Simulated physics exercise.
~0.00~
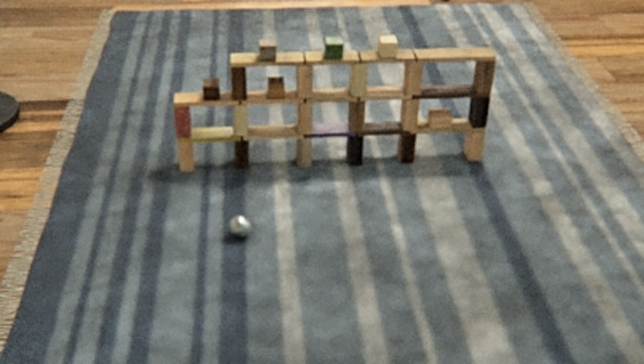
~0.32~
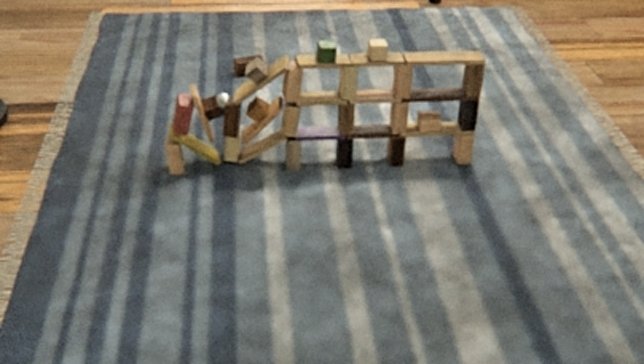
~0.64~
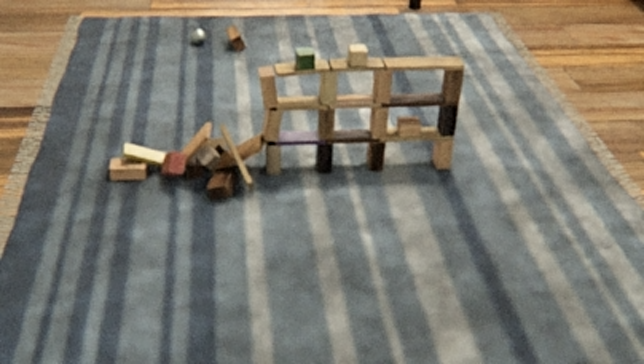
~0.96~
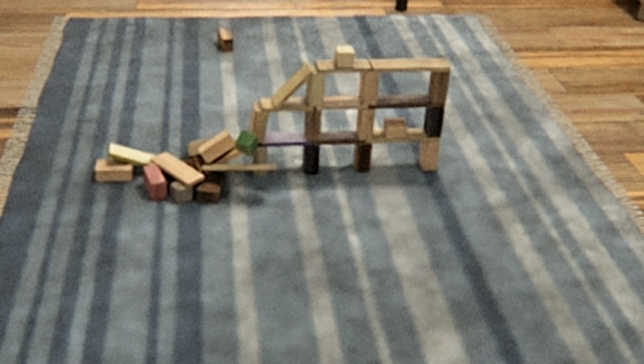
On a striped rug, a small steel ball rolled into the left end of a wooden block building and passed through toward the back, and that end collapsed into a heap, the green block dropping last, while the right side stayed standing.
